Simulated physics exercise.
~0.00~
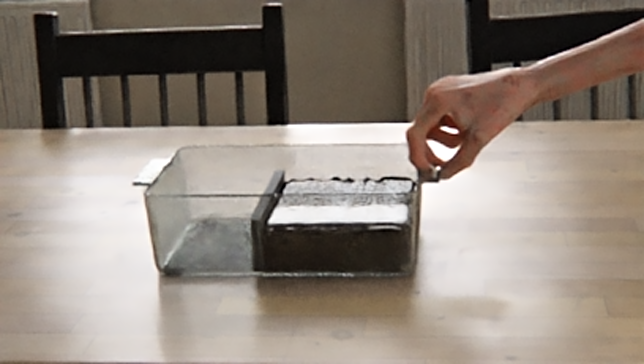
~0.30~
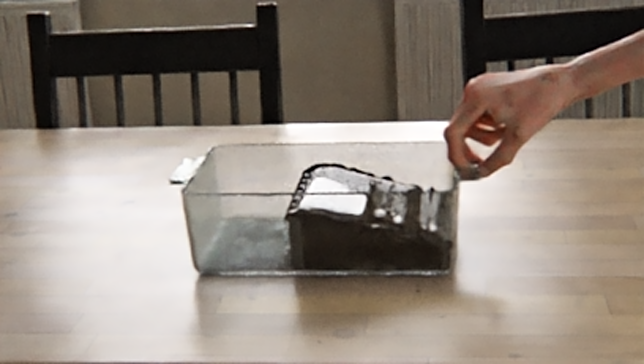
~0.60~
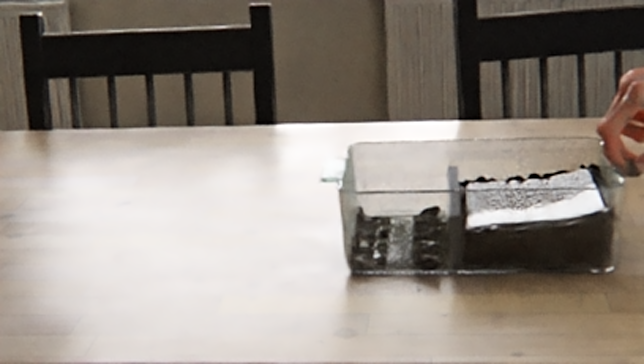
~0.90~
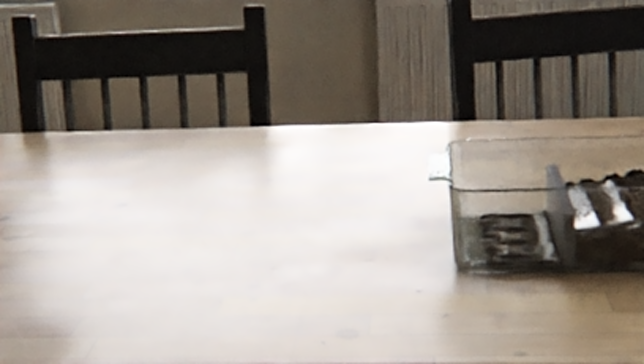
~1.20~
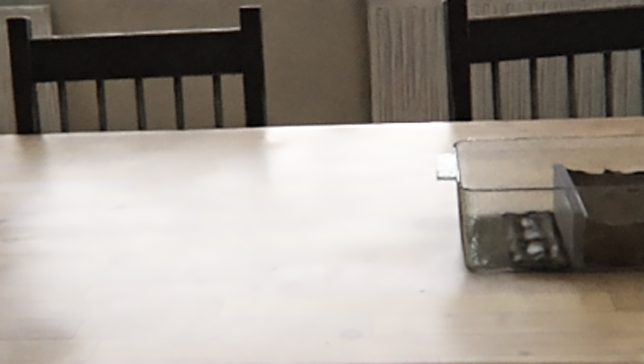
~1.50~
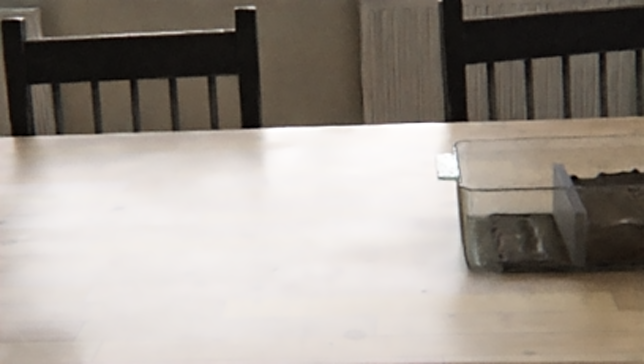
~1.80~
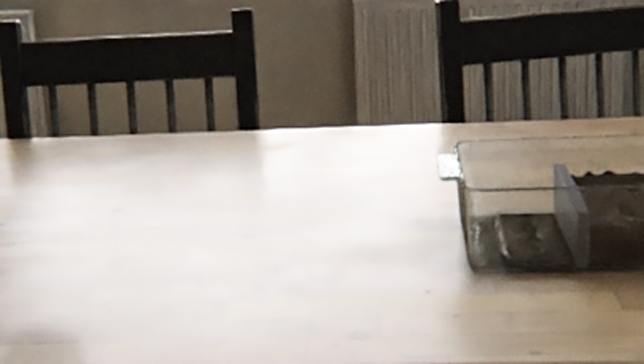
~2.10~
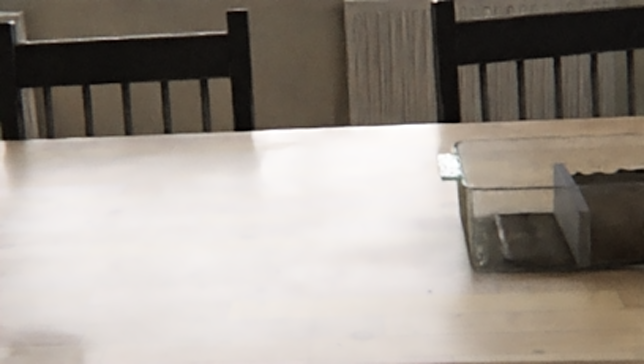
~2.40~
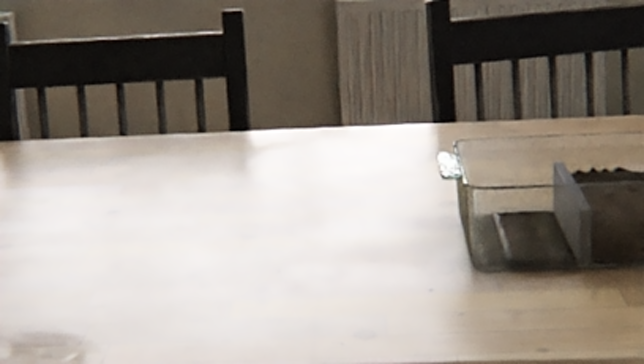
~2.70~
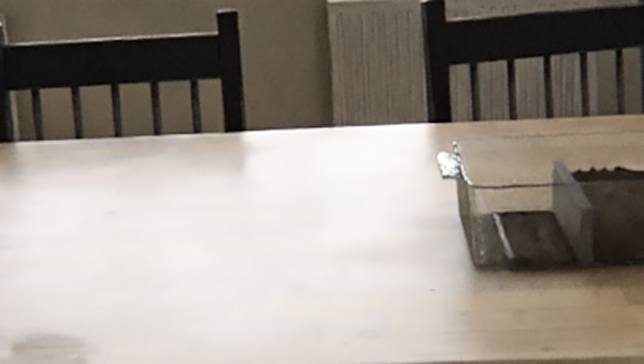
We see a hand pull a clear, divided tub of dark coffee rightward across a wooden table, the contents surging and some reaching the left compartment, until the tub rests partly out of view with most of the coffee still right of the divider.
